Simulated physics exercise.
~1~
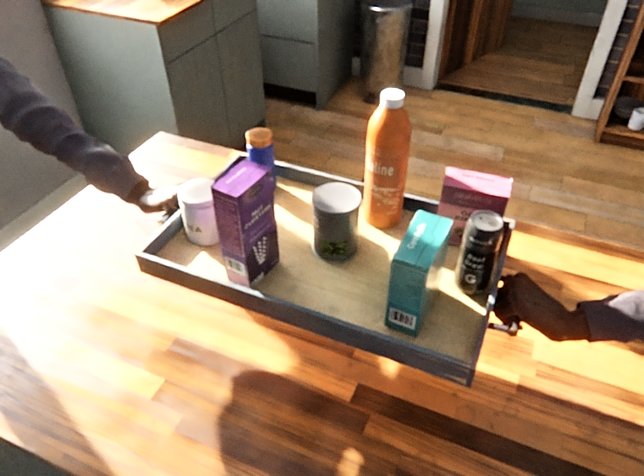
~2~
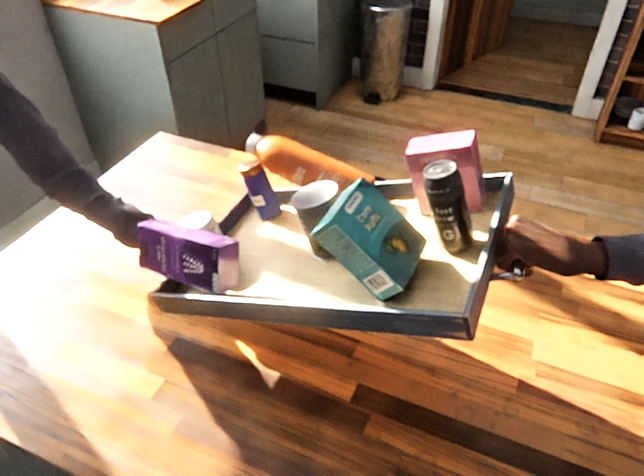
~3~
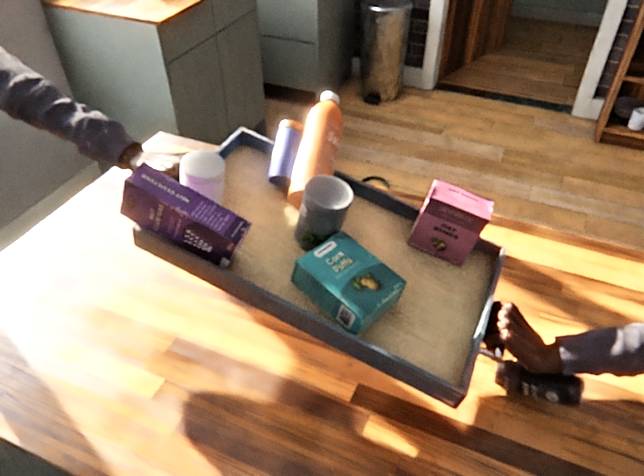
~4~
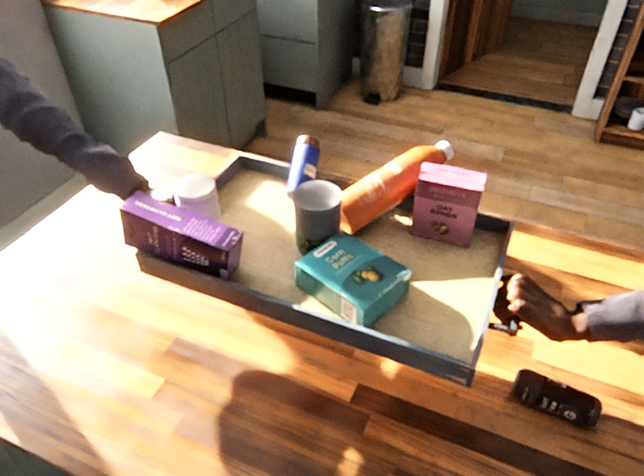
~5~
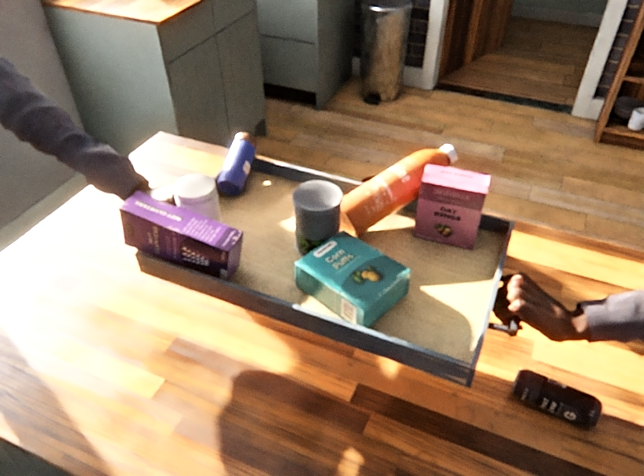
Two hands tipping a loaded tray left, then right, toppling cartons and bottles, before levelling it with a black can lying outside.
